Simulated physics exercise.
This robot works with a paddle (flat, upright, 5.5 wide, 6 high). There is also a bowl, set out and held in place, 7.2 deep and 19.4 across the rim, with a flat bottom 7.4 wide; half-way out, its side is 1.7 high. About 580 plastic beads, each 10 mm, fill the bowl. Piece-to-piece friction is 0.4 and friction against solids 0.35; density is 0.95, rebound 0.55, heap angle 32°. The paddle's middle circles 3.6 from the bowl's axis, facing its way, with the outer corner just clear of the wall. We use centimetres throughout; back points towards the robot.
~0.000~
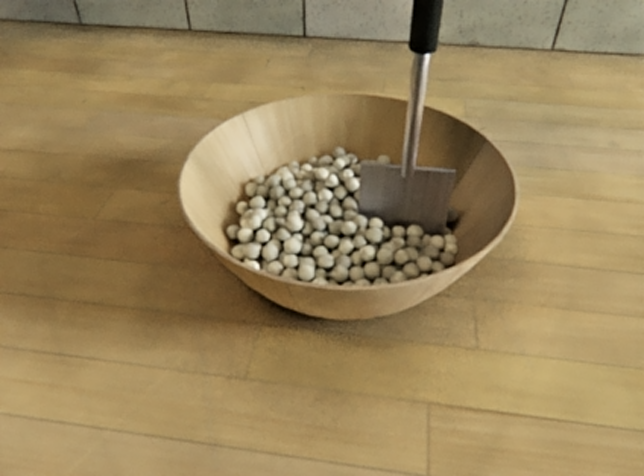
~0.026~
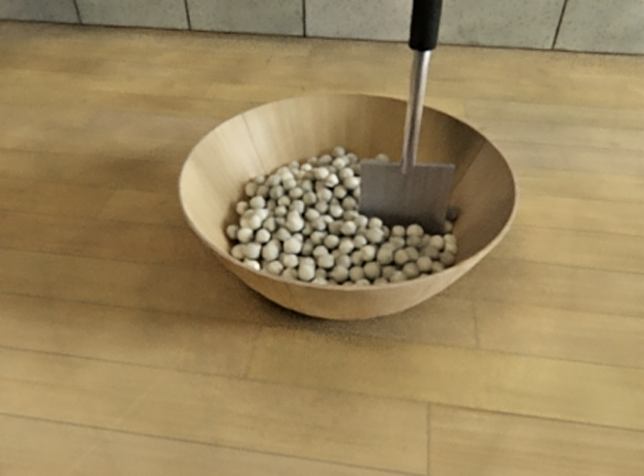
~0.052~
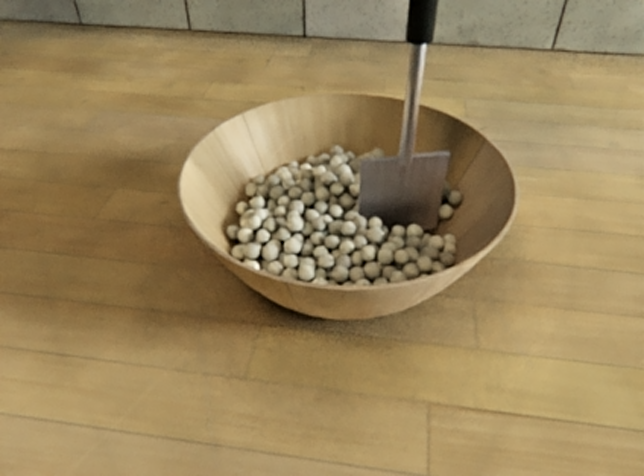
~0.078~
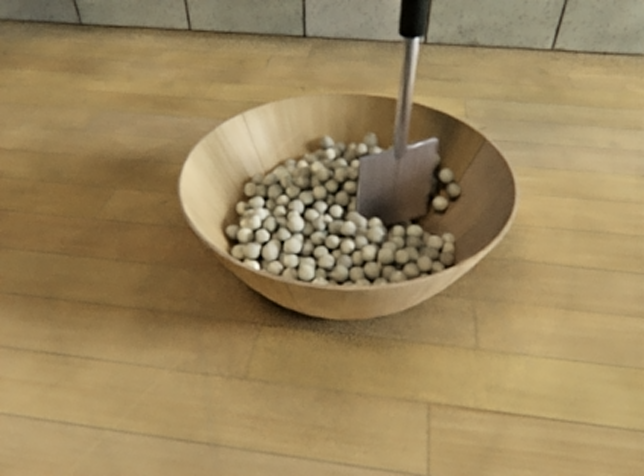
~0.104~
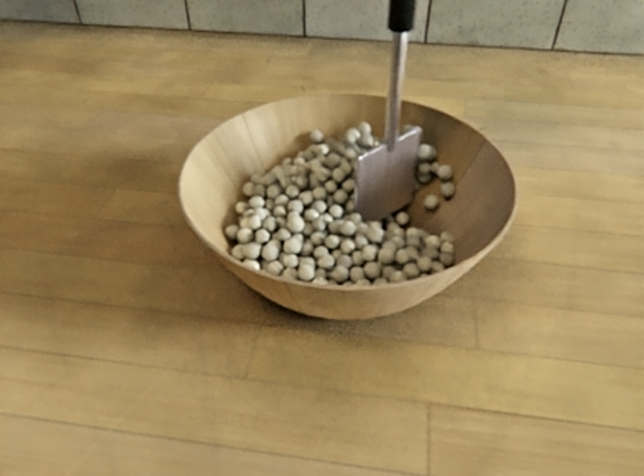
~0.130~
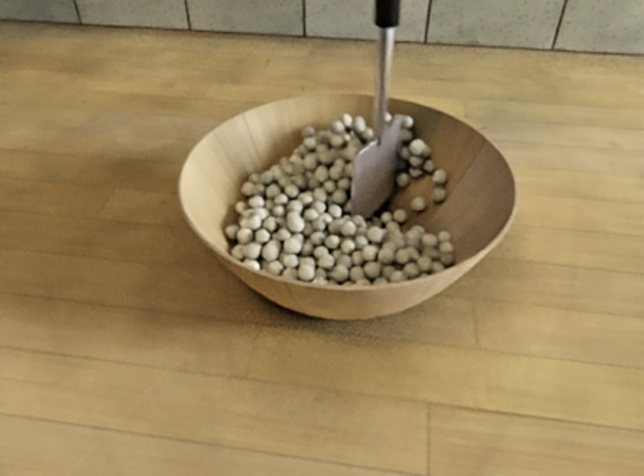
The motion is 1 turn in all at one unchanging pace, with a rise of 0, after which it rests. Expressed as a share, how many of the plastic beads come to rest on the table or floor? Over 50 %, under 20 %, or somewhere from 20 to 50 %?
Under 20 %.
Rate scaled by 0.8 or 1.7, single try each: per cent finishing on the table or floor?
0 % and 30 %.
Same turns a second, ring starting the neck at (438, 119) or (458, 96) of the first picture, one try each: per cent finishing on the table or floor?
Roughly 5 % and 0 %.
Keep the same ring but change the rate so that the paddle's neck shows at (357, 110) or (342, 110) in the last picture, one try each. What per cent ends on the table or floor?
About 15 per cent, then about 25 per cent.
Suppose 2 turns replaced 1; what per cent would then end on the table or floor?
Then about 10 per cent.
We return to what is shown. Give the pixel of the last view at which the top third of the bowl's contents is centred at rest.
I'd say close to (407, 181).
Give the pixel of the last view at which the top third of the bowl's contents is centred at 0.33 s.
About (247, 202).
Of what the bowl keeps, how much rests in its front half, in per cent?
35 %.
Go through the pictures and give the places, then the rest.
In the first picture, the paddle neck at (411, 145), 0° round; upper third of the load around (334, 214), from x 235 to 450, top at y 155; 579 in the bowl.
In the second picture, the paddle neck at (411, 142), 5° round; upper third of the load around (335, 213), from x 235 to 450, top at y 155.
In the third picture, the paddle neck at (408, 134), 18° round; upper third of the load around (336, 203), from x 235 to 455, top at y 150.
In the fourth picture, the paddle neck at (402, 127), 33° round; upper third of the load around (341, 192), from x 235 to 455, top at y 140.
In the fifth picture, the paddle neck at (392, 120), 48° round; upper third of the load around (339, 183), from x 235 to 450, top at y 130.
In the sixth picture, the paddle neck at (380, 115), 63° round; upper third of the load around (336, 176), from x 235 to 445, top at y 120; 579 in the bowl.
After 0.33 s, 177° round, highest piece 9 above the table; 578 in the bowl, 1 in flight or on the tool.
After 0.53 s, 291° round, highest piece 9 above the table; 559 in the bowl, 11 on the table or floor, 9 in flight or on the tool.
After 0.82 s, 0° round, highest piece 7 above the table; 550 in the bowl, 29 on the table or floor.
After 1.52 s, 0° round, highest piece 7 above the table; 550 in the bowl, 29 on the table or floor.
In the end, 550 in the bowl, 29 on the table or floor. That is 5 % on the table or floor.
